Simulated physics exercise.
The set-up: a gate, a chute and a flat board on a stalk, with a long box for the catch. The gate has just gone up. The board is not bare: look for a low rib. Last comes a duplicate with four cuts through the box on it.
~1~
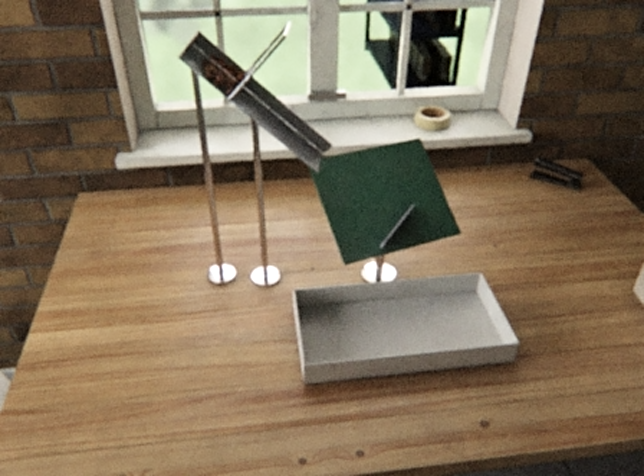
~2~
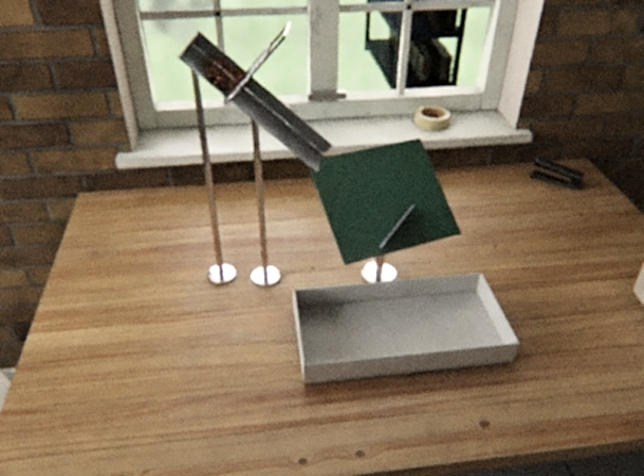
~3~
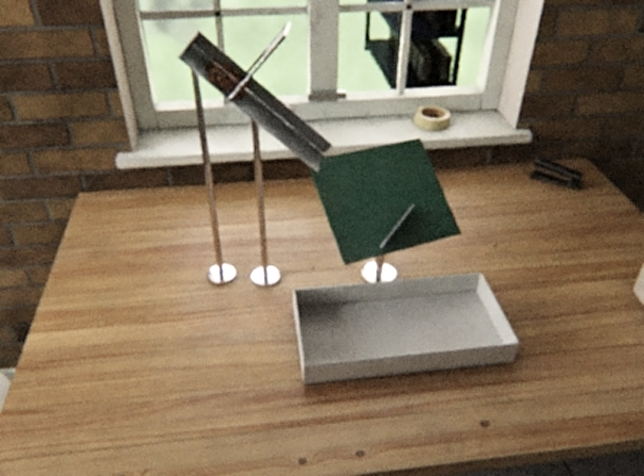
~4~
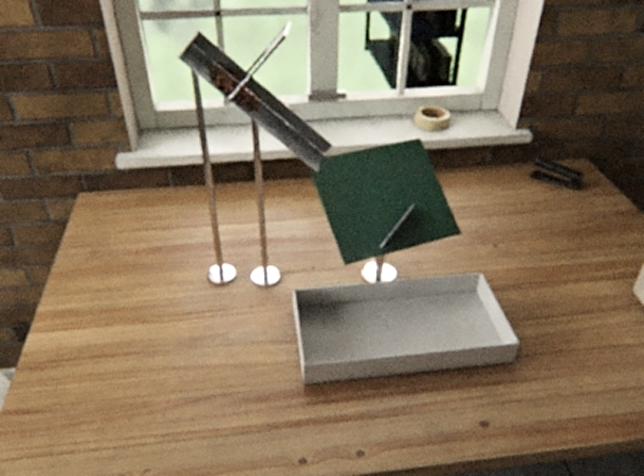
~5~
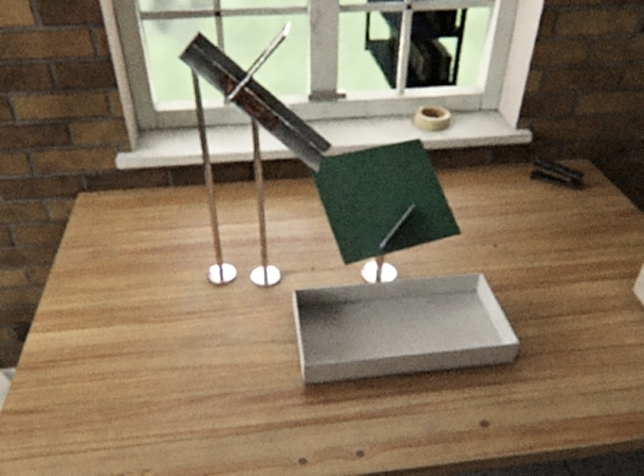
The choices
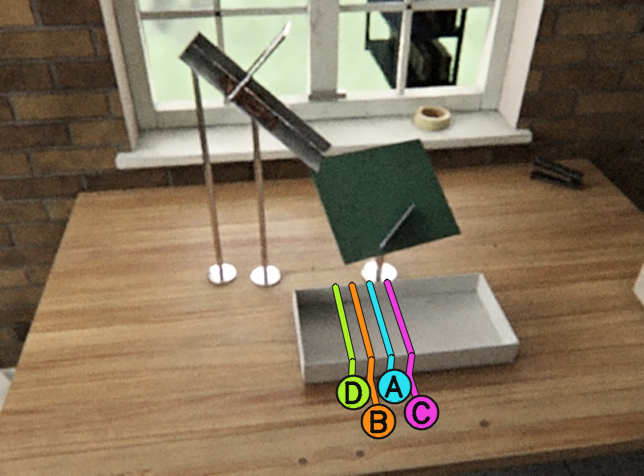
On a wooden table by a window, reddish-brown pieces slide down a sloping chute toward a tilted green board.
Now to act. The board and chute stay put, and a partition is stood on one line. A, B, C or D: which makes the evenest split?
A beats the others.
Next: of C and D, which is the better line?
It is C.
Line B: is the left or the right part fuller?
The right side.
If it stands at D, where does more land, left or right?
The right side.
On the marked copy, line A crosses the front rim at (391, 356); line B crosses the front rim at (371, 358); line C crosses the front rim at (411, 354); line D crosses the front rim at (352, 360).
If A is chosen, of what is caught, roughly half on the left of the divider, roughly half on the right.
If B is chosen, of what is caught, about a tenth on the left of the divider, almost all on the right.
If C is chosen, of what is caught, the larger part on the left of the divider, about a tenth on the right.
If D is chosen, of what is caught, not one piece on the left of the divider, every piece on the right.
